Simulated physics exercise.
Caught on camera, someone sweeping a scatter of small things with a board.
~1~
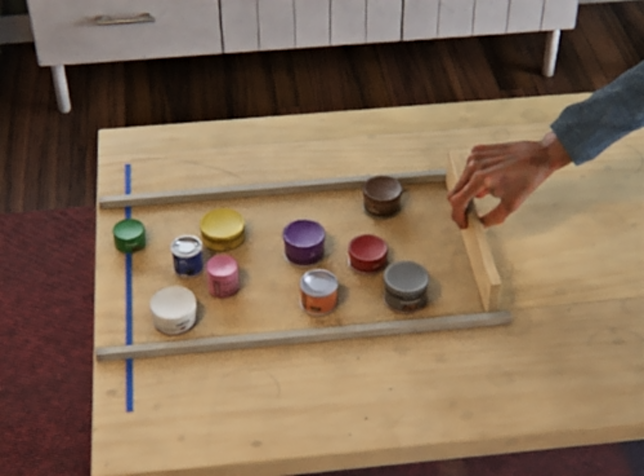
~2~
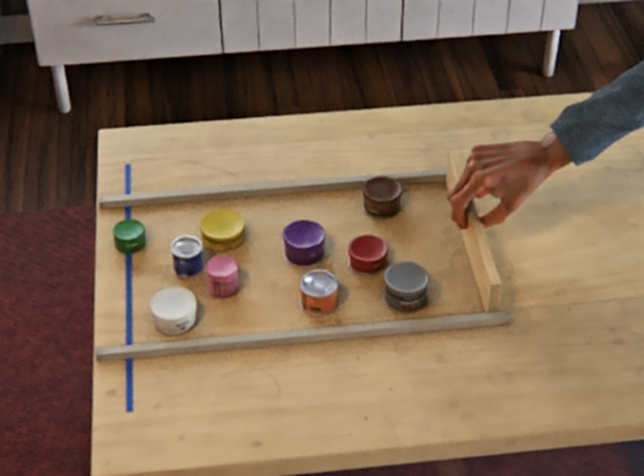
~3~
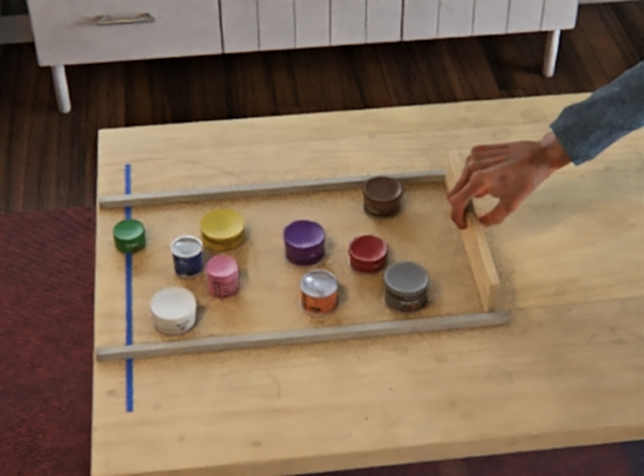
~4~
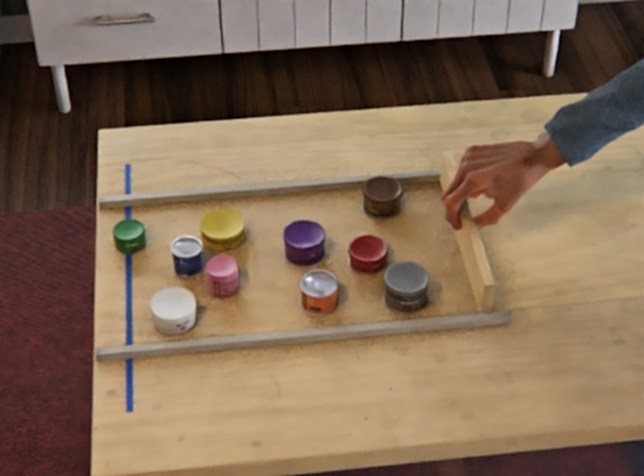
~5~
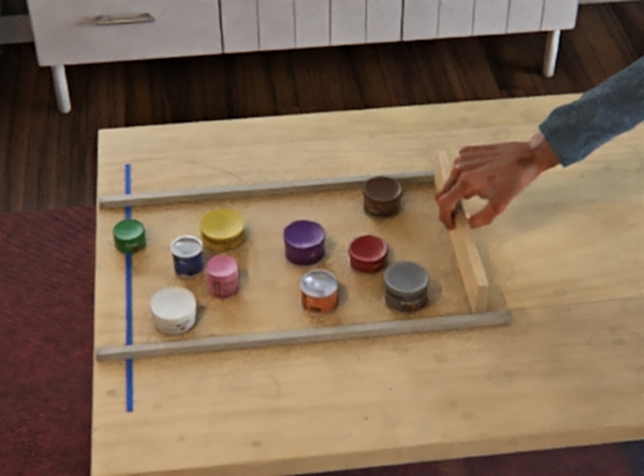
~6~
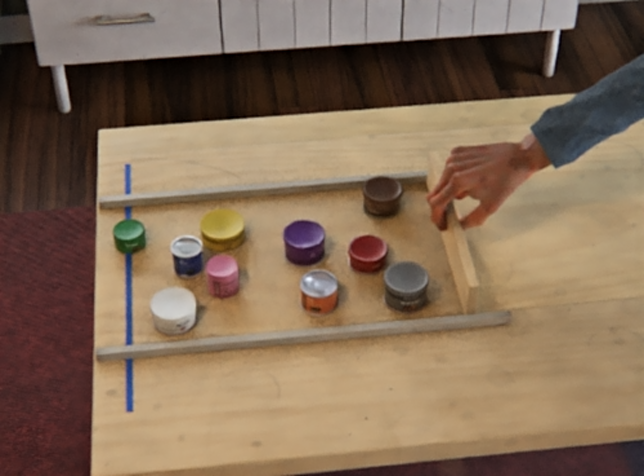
At the start, a hand grips an upright wooden board at the right end of a tabletop lane edged by two rails, with small colourful pots scattered between them and blue tape at the left. The hand then slides the board slightly leftward, while the pots all stay where they are.
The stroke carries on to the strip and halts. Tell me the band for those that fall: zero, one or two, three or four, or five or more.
In the end the number that fall off is five or more.
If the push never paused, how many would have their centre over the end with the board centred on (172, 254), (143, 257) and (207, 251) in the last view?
The counts: 2, 6 and 0.
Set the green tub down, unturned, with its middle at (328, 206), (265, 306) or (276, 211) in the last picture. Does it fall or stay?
The green tub falls; falls; is lost.
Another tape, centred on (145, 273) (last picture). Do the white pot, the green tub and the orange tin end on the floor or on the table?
The white pot comes down, the green tub tumbles off, the orange tin is lost.
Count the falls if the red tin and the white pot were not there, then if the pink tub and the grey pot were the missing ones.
4 in the first case, 4 in the second.
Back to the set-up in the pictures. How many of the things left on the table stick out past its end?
Overhanging: 4.
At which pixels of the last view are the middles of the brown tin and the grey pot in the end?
The brown tin at (107, 218), the grey pot at (105, 321).
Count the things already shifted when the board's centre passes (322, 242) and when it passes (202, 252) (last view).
The counts are 5 and 10.
Soon after, none off yet; green tub at rest near (129, 236); white pot at rest near (174, 312); blue pot at rest near (187, 257).
In the end, the number that fall off is five or more; gone, orange tin, yellow tub, pink tub, blue pot, white pot and green tub.
